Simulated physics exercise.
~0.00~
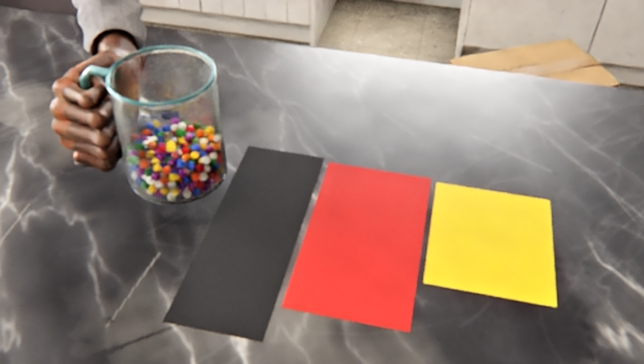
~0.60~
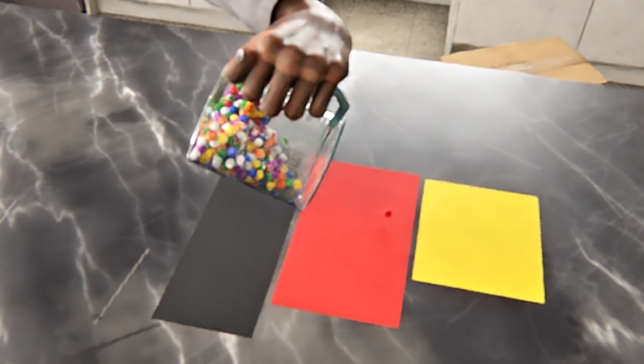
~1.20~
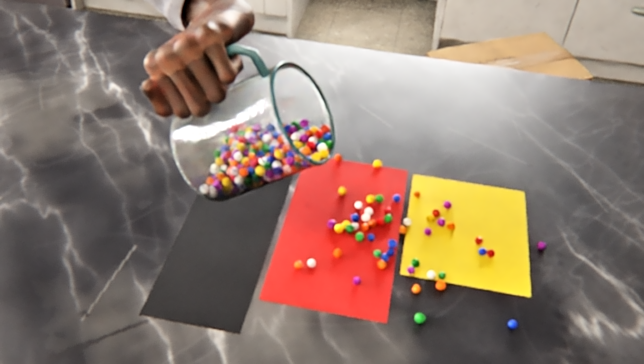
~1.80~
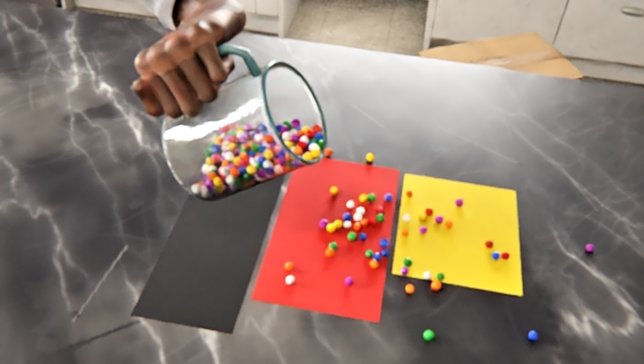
A hand lifted a clear jug of colorful beads and tipped it over, scattering some across the red and yellow mats and bare table, then eased it partway back and held it tilted above the mats, with most beads still inside.
